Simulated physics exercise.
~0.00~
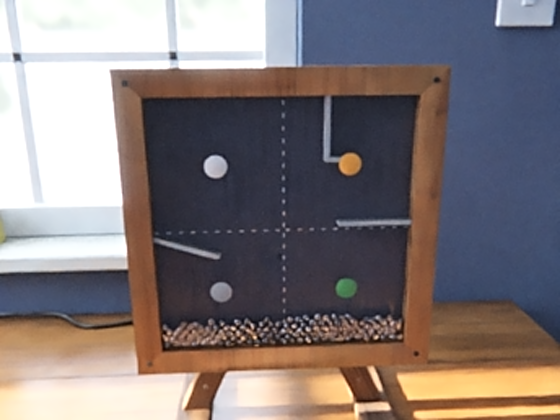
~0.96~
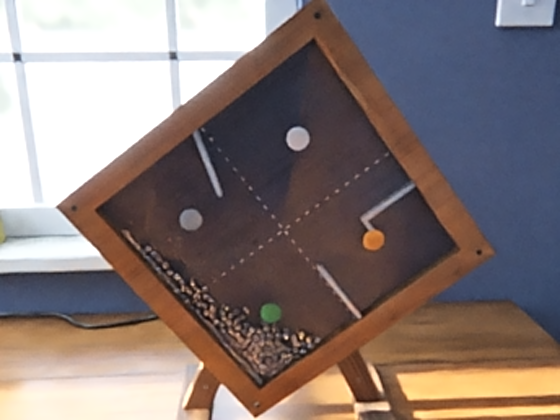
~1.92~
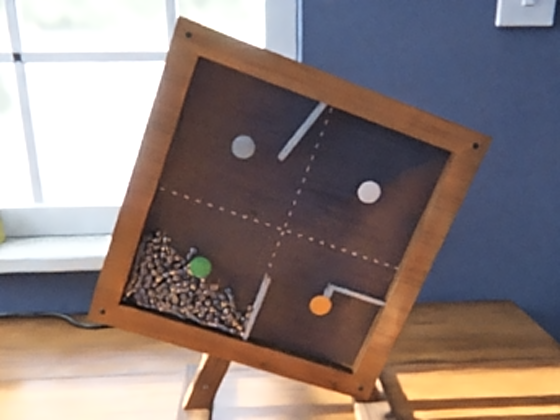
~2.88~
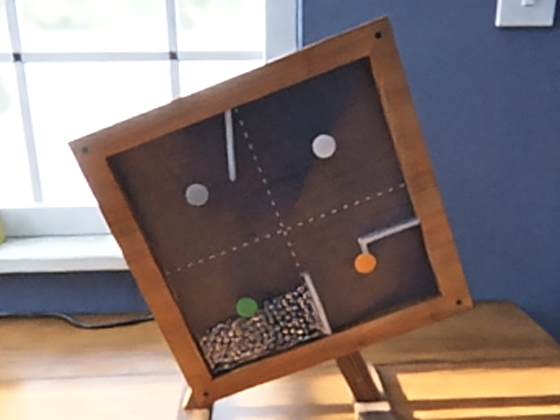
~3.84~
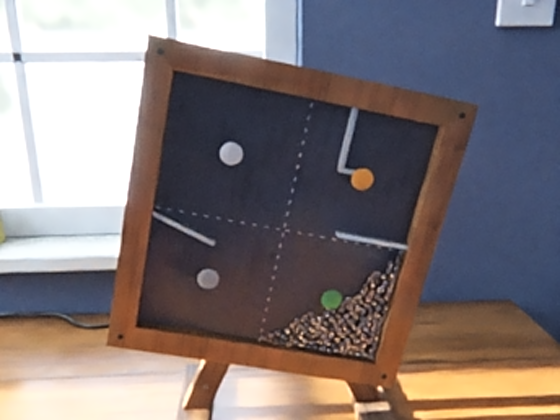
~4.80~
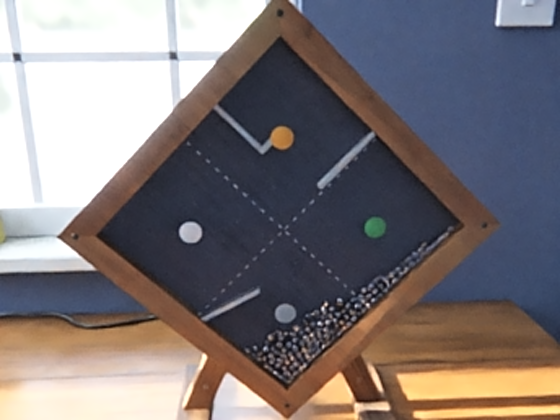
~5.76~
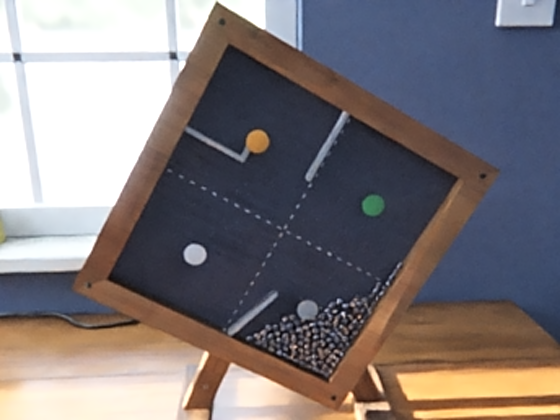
Small metallic beads sliding inside a wooden-framed box as it turns clockwise, then swings back anticlockwise, finally heaping around the grey sticker.
